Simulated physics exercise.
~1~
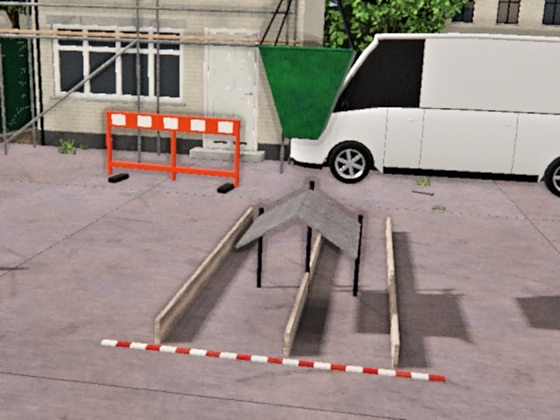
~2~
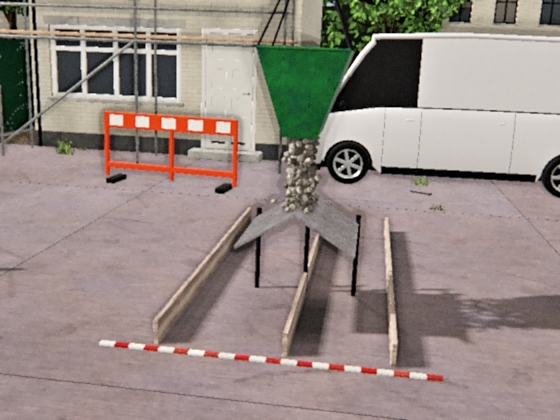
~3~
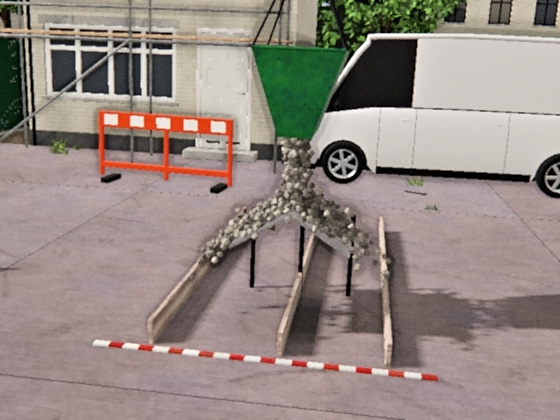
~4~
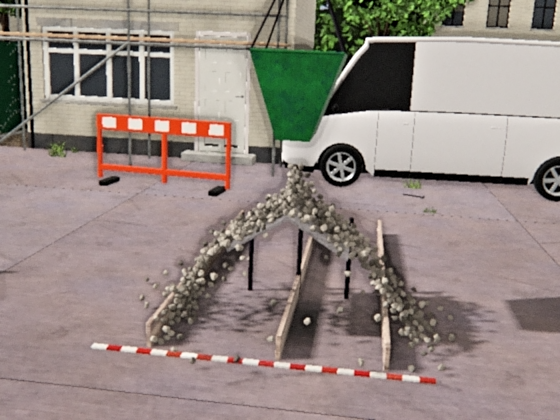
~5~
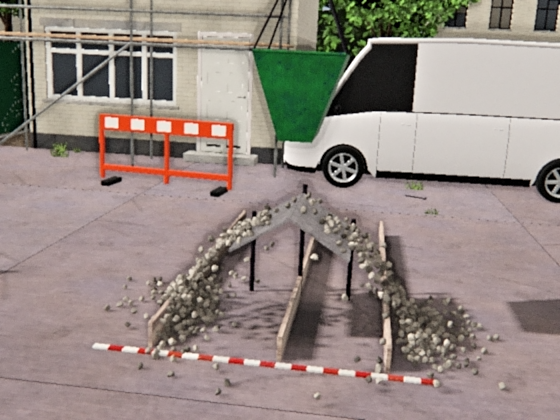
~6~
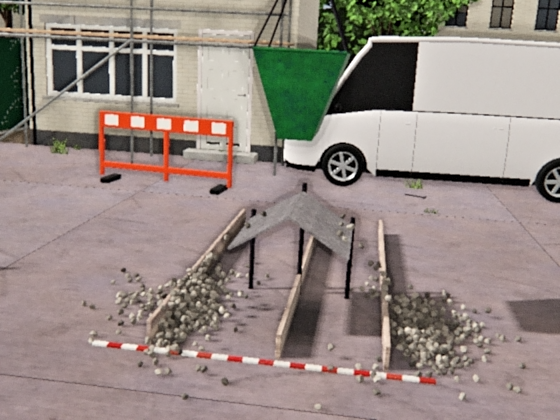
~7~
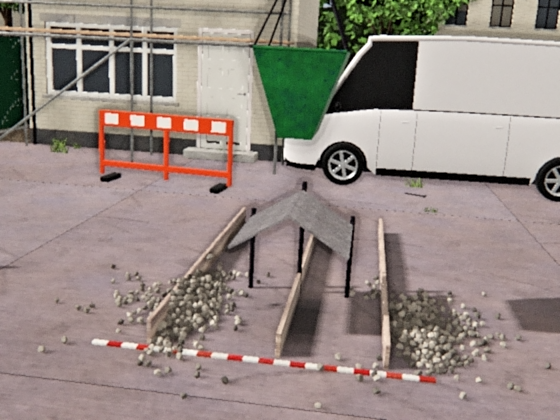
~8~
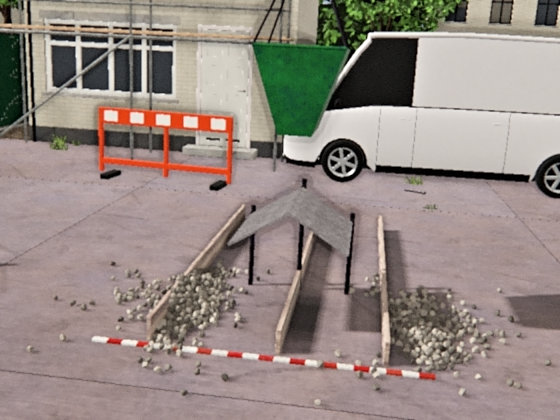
A white van stands at the right of a paved yard, seen from slightly above, with a pale building, scaffolding and an orange and white barrier behind. A green skip hangs still over a peaked grey steel plate on thin black legs, with three boards and a red and white staff on the ground before it. Grey stones pour from the skip onto the peak, spread down both slopes and tumble off the ends. The skip empties and the steel clears. Two heaps remain, one around the left board and the other mostly beyond the right board, with strays scattered about.
